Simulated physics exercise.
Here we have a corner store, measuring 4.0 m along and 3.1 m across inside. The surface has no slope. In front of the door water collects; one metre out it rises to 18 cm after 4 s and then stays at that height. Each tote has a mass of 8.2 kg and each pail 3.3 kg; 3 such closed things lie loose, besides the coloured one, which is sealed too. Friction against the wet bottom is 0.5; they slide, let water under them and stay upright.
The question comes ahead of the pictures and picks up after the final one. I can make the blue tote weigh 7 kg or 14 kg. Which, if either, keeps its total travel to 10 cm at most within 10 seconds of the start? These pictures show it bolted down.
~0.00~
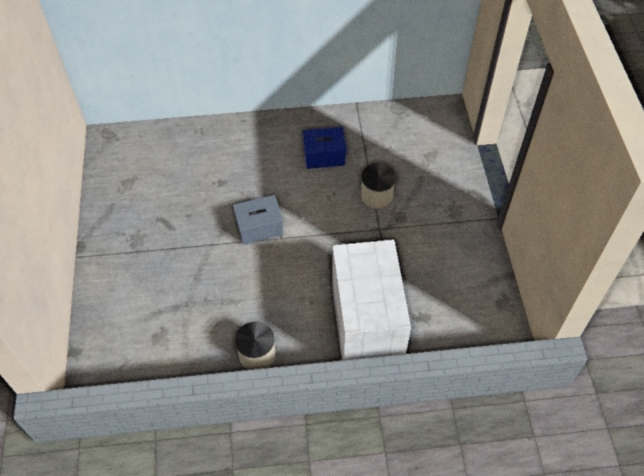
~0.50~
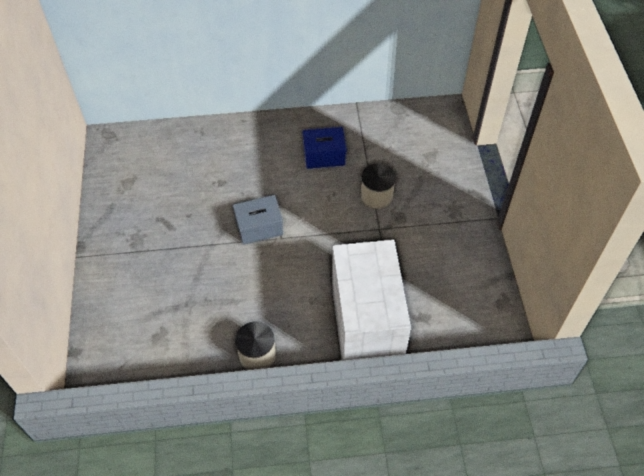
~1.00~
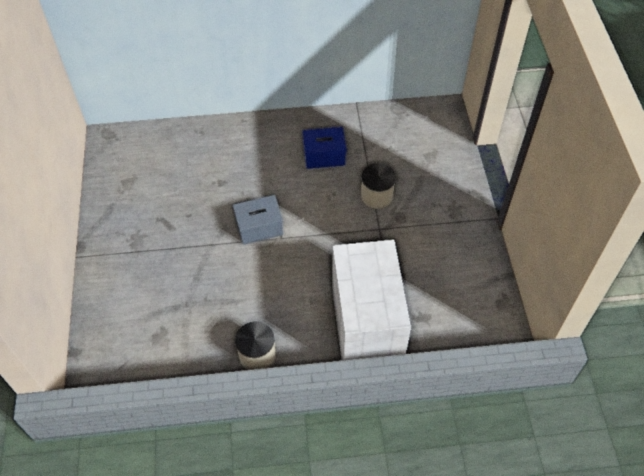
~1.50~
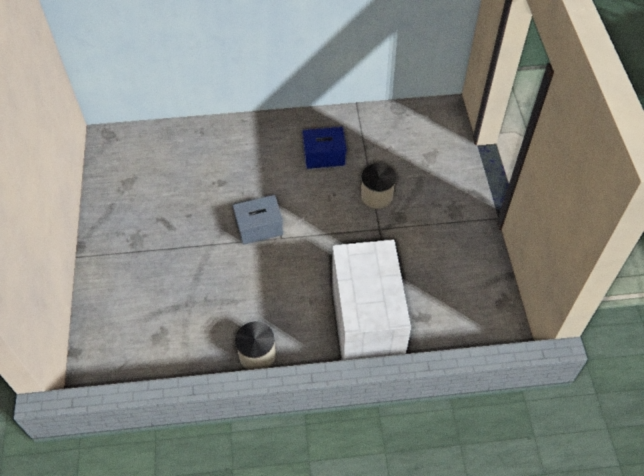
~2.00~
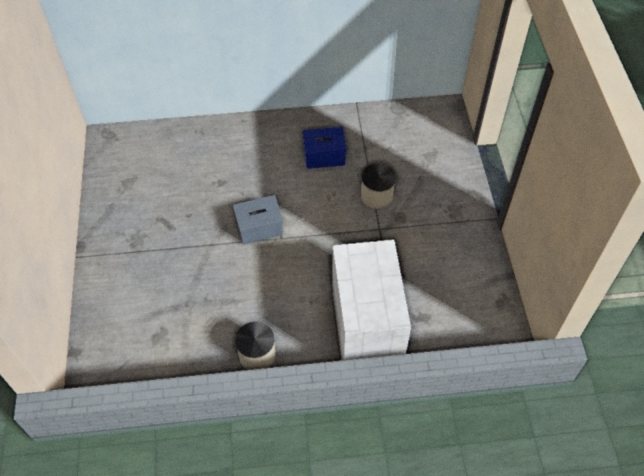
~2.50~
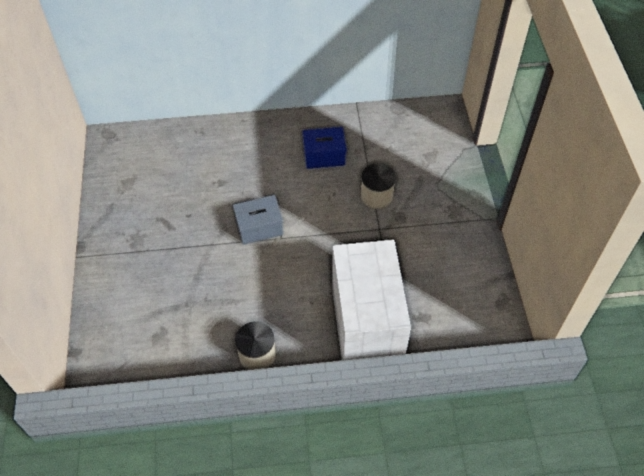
Short answer: The heavier one.
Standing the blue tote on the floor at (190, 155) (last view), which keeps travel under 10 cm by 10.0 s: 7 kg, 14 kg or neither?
The answer: You need the heavier weight.
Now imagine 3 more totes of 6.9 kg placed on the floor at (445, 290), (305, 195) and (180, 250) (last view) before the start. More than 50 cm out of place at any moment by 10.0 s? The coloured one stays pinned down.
Order as asked: Stays within / goes beyond / stays within.
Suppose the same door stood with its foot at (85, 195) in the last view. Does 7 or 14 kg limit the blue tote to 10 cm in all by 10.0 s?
Moved there, the heavy choice alone works.
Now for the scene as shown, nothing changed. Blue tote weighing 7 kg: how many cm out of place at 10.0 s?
150 cm.
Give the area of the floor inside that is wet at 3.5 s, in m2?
That flooded area is roughly 2.0 m2.
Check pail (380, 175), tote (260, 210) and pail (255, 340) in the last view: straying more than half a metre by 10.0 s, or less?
In that order: More, under, under.
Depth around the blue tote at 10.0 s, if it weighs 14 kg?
Depth: Approx. 5 cm.
After 3.5 s the blue tote would be 0 cm from its start with 7 kg and 0 cm from its start with 14 kg; 1 cm of water round it then.
After 4.5 s the blue tote would be 3 cm from its start with 7 kg and 0 cm from its start with 14 kg; 4 cm of water round it then.
After 7.0 s the blue tote would be 64 cm from its start with 7 kg and 0 cm from its start with 14 kg; 4 cm of water round it then.
After 10.0 s the blue tote would be 167 cm from its start with 7 kg and 0 cm from its start with 14 kg; 5 cm of water round it then.
